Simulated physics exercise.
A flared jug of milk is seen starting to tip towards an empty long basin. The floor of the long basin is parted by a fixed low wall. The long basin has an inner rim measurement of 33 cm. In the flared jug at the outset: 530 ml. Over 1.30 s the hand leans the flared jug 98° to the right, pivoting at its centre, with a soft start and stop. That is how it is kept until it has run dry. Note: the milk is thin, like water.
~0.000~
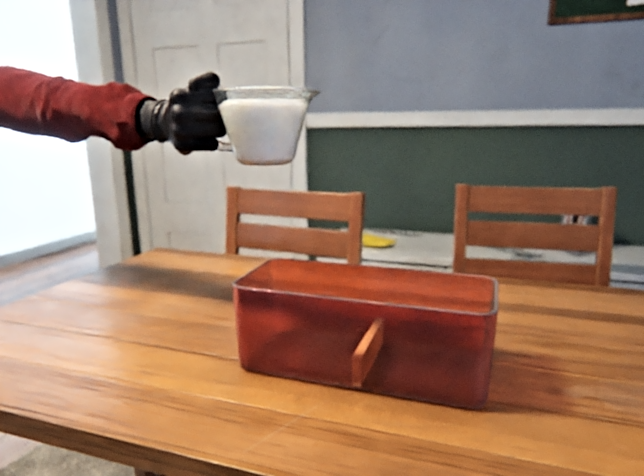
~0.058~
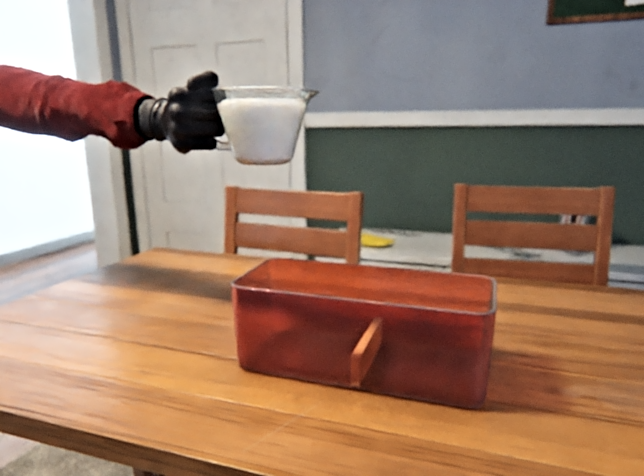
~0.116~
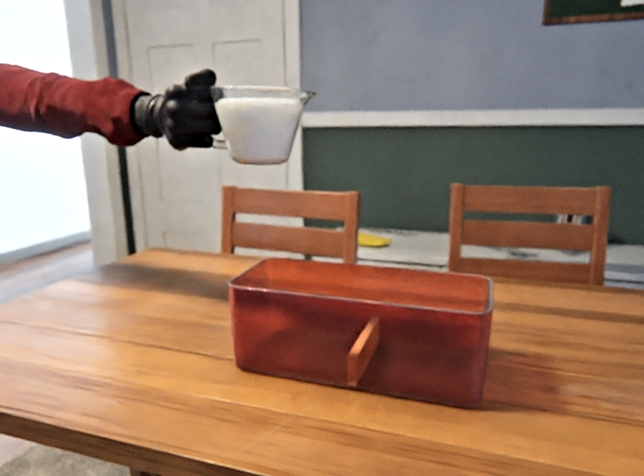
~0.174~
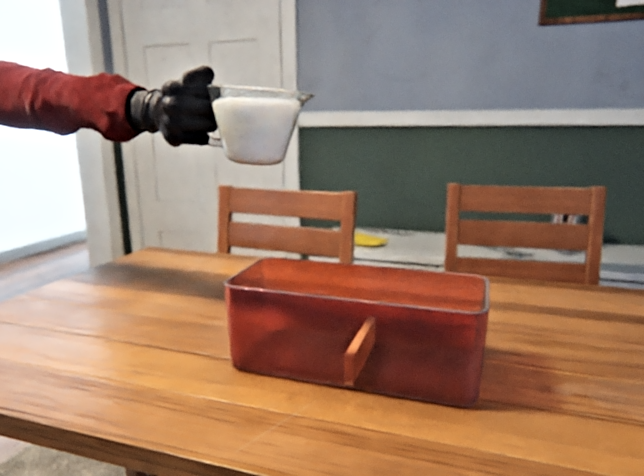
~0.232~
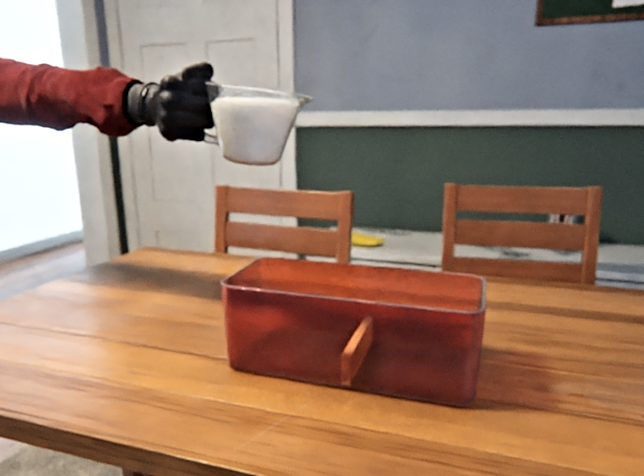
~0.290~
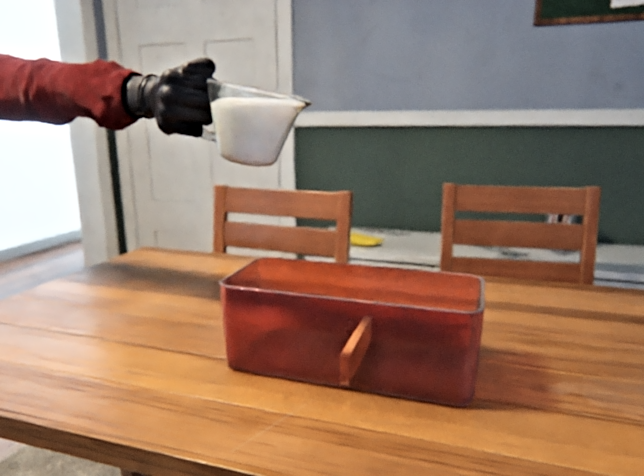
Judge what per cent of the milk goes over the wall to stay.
58 percent, roughly.
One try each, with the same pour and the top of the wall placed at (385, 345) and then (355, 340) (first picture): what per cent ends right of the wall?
25 in a hundred, followed by 75 in a hundred.
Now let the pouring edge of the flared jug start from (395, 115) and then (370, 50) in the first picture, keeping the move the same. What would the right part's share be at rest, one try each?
Result: 90 per cent, then 90 per cent.
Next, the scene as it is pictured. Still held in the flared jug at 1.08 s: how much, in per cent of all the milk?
Close to 10 in a hundred.
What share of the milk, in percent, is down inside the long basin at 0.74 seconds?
Roughly 10 percent.
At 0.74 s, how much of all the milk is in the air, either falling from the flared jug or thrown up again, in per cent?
28 %.
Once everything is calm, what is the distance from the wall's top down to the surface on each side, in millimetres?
Roughly 32 mm on the left side and roughly 26 mm on the right.
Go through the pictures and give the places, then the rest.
The first picture shows tilt 0°; pouring edge (320, 90); surface from (228, 103) to (306, 102); the long basin's rim runs from (252, 272) to (496, 296); the wall's top is at (369, 336).
The second picture shows tilt 0°; pouring edge (319, 91); surface from (227, 103) to (305, 101).
The third picture shows tilt 2°; pouring edge (317, 92); surface from (225, 102) to (302, 102).
The fourth picture shows tilt 4°; pouring edge (314, 94); surface from (223, 101) to (300, 102).
The fifth picture shows tilt 8°; pouring edge (313, 98); surface from (221, 101) to (300, 102).
The sixth picture shows tilt 12°; pouring edge (313, 103); surface from (221, 103) to (304, 103).
Then, 0.74 s in, the tilt is 60° and 62 per cent is still to pour, 2 is left of the wall and 9 right of it.
Then, 1.08 s in, the tilt is 91° and 10 per cent is still to pour, 18 is left of the wall and 54 right of it.
Then, 1.42 s in, the tilt is 98° and 0 per cent is still to pour, 40 is left of the wall and 57 right of it.
Then, 1.80 s in, the tilt is 98° and 0 per cent is still to pour, 40 is left of the wall and 58 right of it.
Finally, 40 per cent lies left of the wall, 58 right of it and 2 outside.
